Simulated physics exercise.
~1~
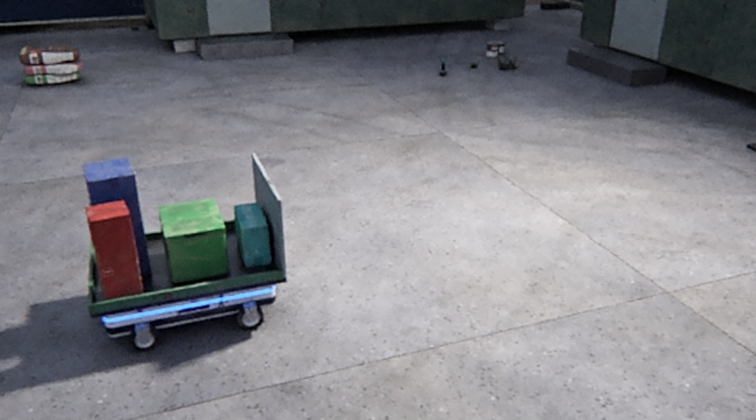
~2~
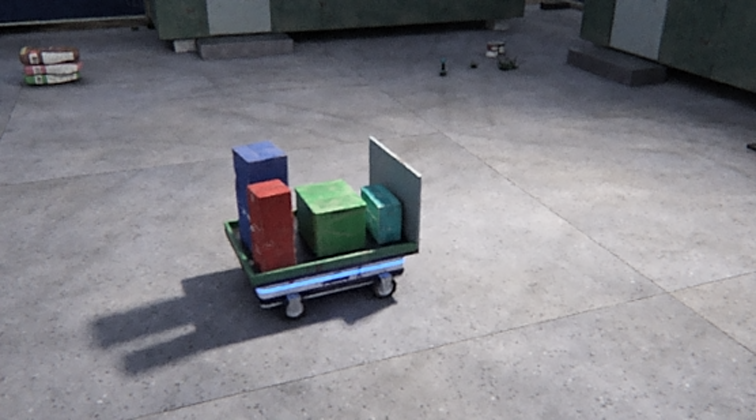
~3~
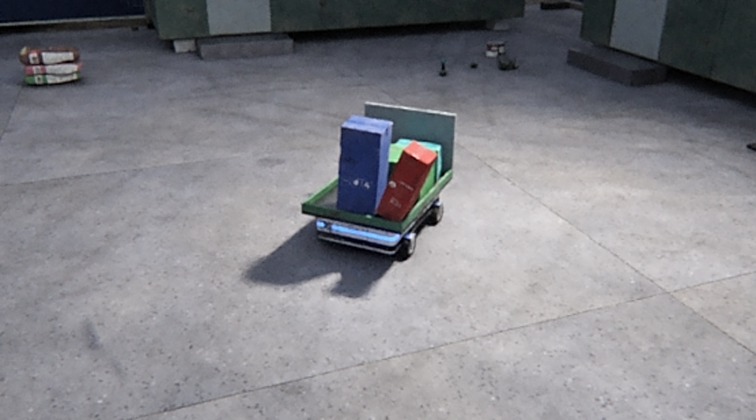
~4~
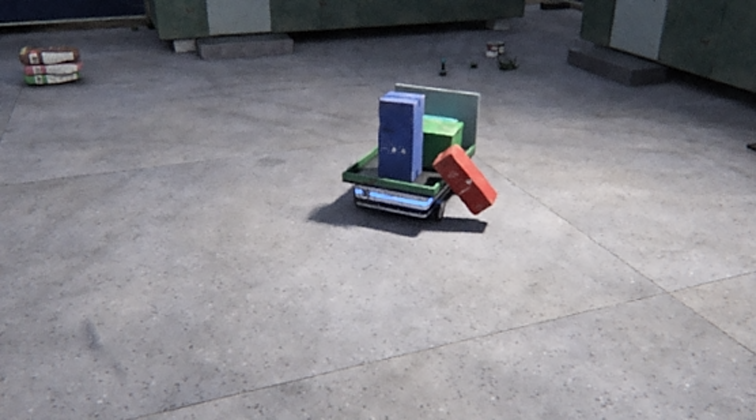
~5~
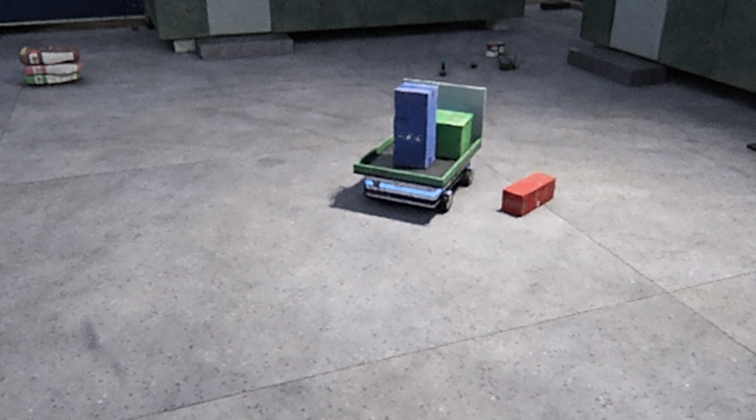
A small wheeled delivery cart with a green-lipped deck and a tall grey board at its front stands at the left of a grey paved floor, seen from above by a still camera. It carries an upright blue box, a shorter red box, a green tote and a turquoise parcel. The cart rolls right, then curves away toward the back. As it turns, the red box leans, tips over the right side and tumbles to the floor. The cart ends near the middle with the blue box upright and the green tote aboard, the red box lying to its right.
